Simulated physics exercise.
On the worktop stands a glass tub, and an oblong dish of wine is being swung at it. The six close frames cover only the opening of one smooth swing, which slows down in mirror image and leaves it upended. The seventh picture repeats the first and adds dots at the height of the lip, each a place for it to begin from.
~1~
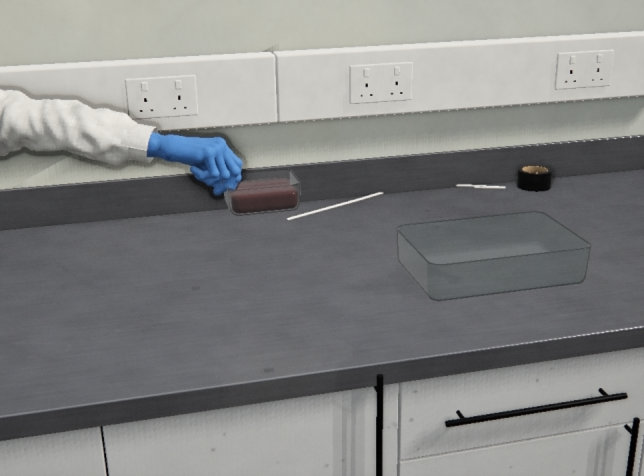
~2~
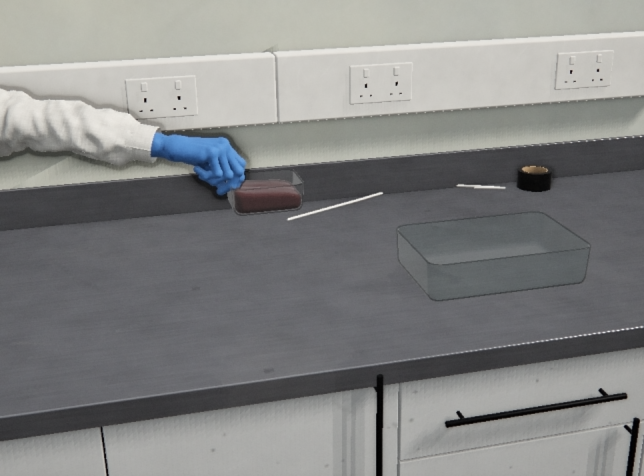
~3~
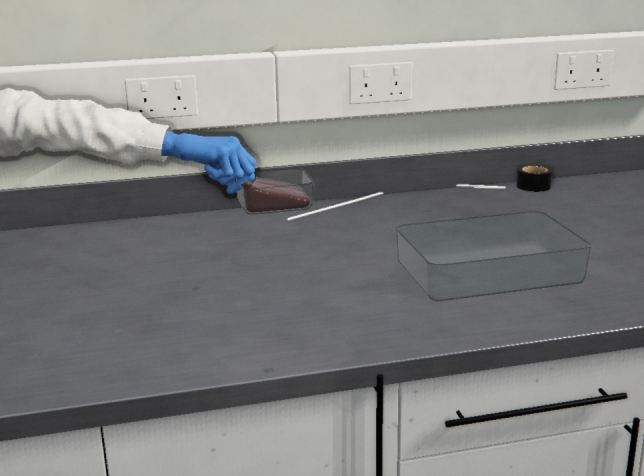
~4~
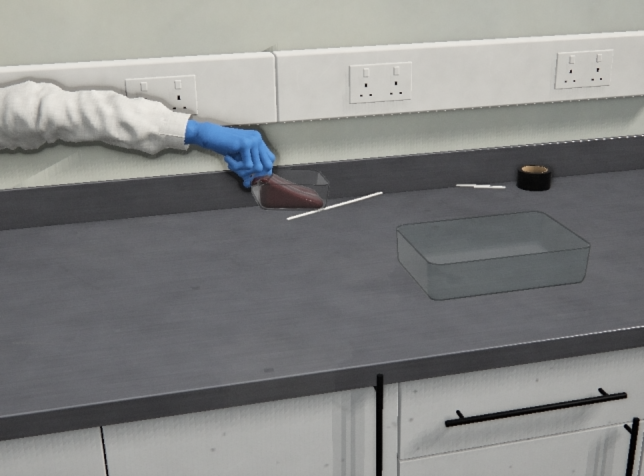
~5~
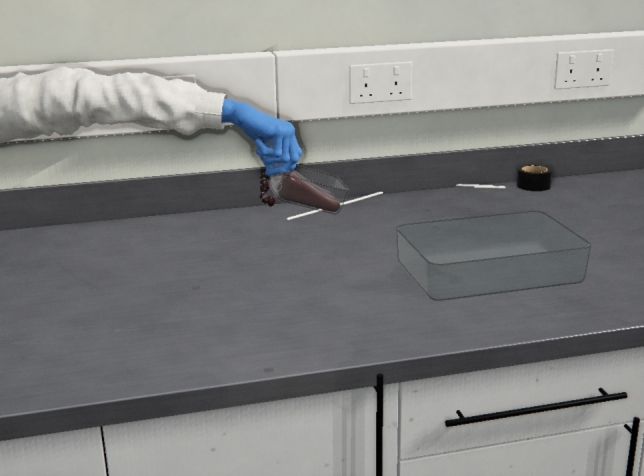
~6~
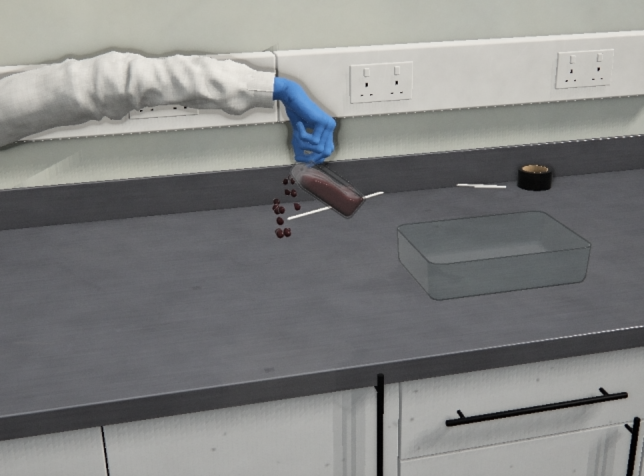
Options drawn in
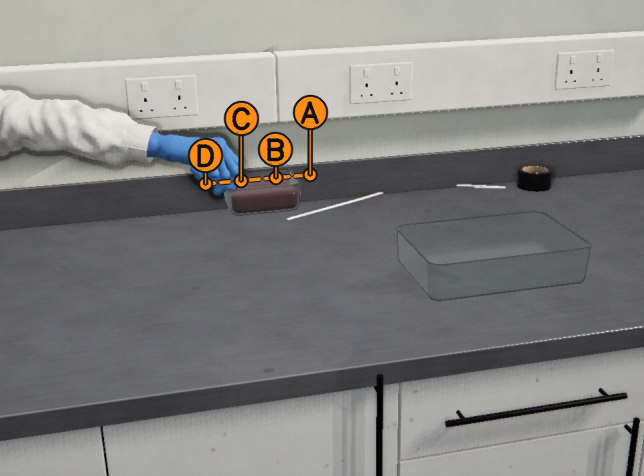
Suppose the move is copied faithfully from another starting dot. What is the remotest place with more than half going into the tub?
Take B.
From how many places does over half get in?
Two.
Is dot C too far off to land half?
Yes, that goes wrong.
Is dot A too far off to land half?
No.
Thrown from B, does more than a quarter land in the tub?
Yes, it does.
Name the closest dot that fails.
The answer is C.
In orange, A at (310, 174); B at (275, 177); C at (241, 180); D at (205, 183).
With A, about 76 % lands in the tub, 13 % falls short and 10 % goes beside or beyond.
With B, about 69 % lands in the tub, 22 % falls short and 9 % goes beside or beyond.
With C, about 12 % lands in the tub, 82 % falls short and 6 % goes beside or beyond.
With D, about 0 % lands in the tub, 98 % falls short.
